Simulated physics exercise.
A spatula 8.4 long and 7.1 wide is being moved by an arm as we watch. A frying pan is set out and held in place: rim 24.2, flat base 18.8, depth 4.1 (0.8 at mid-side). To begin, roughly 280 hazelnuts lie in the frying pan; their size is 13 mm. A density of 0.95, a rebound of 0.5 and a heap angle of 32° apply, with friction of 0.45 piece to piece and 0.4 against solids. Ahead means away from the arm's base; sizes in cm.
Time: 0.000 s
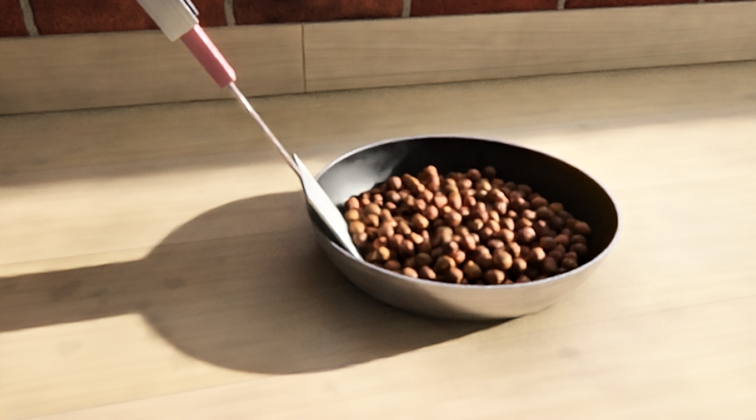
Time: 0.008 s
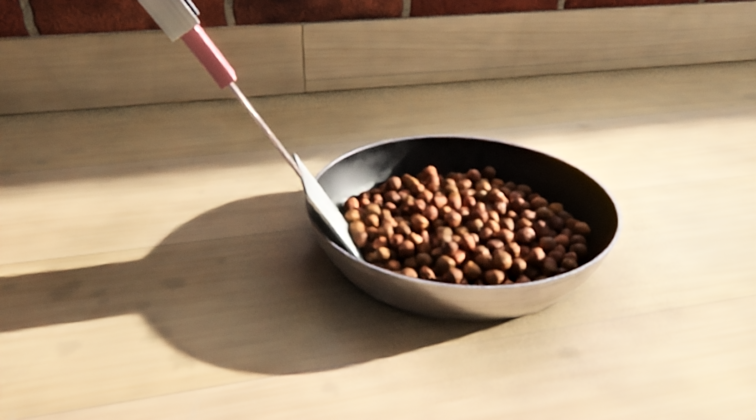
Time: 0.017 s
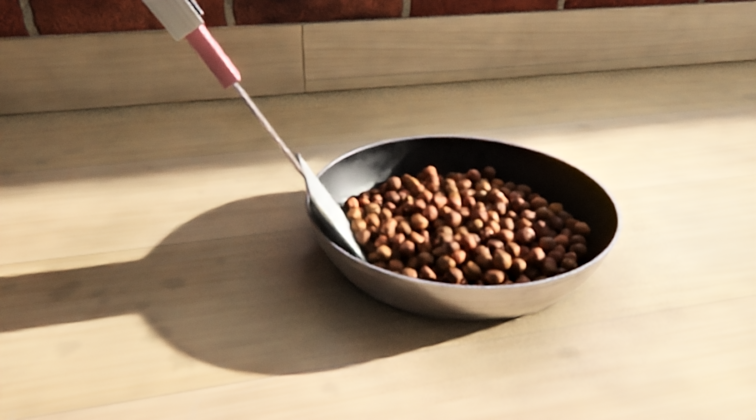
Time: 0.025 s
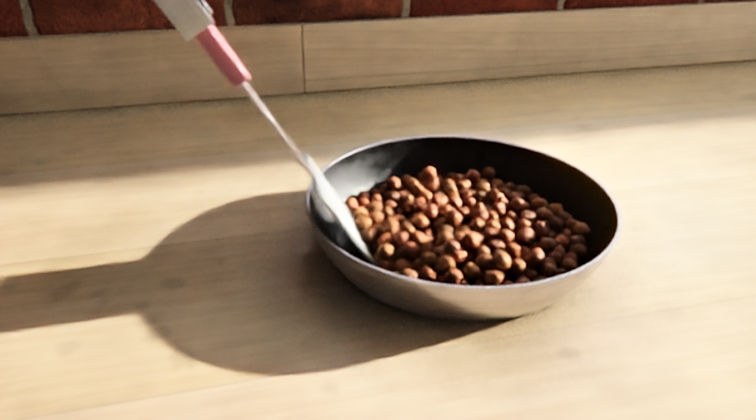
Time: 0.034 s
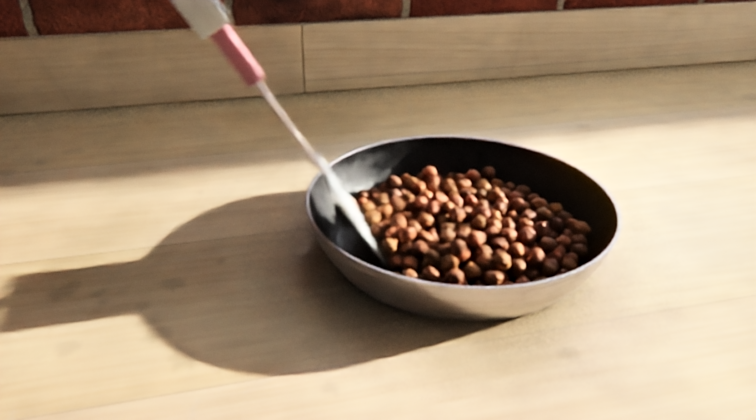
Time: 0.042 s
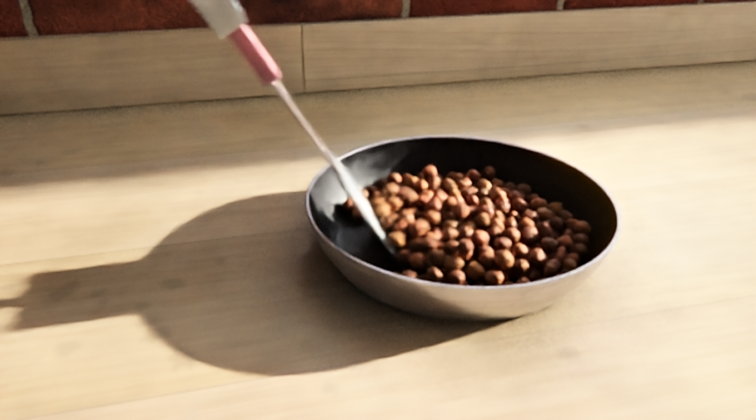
Spatula with a pink handle resting inside a pan of hazelnuts, then sliding slowly right and pushing into the brown pile.
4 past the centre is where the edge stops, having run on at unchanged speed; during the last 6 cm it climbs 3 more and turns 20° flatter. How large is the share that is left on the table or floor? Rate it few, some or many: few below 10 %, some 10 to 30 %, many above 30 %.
Some, 10 to 30 %.
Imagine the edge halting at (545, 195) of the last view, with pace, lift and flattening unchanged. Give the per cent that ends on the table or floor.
20 %, roughly.
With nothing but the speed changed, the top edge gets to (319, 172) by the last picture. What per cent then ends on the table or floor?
That share would be some 0 percent.
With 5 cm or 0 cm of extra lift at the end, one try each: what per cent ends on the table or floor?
Try one gives about 15 in a hundred, try two about 0 in a hundred.
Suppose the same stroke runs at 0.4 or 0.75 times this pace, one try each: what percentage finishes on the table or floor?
Around 0 per cent and around 5 per cent.
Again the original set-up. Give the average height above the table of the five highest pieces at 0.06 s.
About 5 cm.
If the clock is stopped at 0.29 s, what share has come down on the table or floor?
Around 15 %.
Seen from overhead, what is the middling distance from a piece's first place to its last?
Distance: Near 2 cm.
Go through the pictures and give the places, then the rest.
In the first frame, spatula top edge at (299, 174), sloping 59°; upper third of the load around (450, 225), from x 350 to 585, top at y 175; 282 in the frying pan.
In the second frame, spatula top edge at (300, 174), sloping 59°; upper third of the load around (451, 223), from x 350 to 585, top at y 175.
In the third frame, spatula top edge at (303, 173), sloping 59°; upper third of the load around (451, 223), from x 350 to 585, top at y 175.
In the fourth frame, spatula top edge at (311, 173), sloping 59°; upper third of the load around (449, 223), from x 350 to 585, top at y 175.
In the fifth frame, spatula top edge at (323, 171), sloping 59°; upper third of the load around (448, 218), from x 350 to 585, top at y 175.
In the sixth frame, spatula top edge at (338, 170), sloping 59°; upper third of the load around (450, 218), from x 350 to 585, top at y 175; 282 in the frying pan.
After 0.06 s, sloping 58°, highest piece 5 above the table; 282 in the frying pan.
After 0.08 s, sloping 52°, highest piece 6 above the table; 282 in the frying pan.
After 0.29 s, sloping 39°, highest piece 5 above the table; 243 in the frying pan, 36 on the table or floor, 3 on the blade or in flight.
After 1.34 s, sloping 39°, highest piece 4 above the table; 243 in the frying pan, 39 on the table or floor.
At rest, 243 in the frying pan, 39 on the table or floor. That is 14 % on the table or floor.
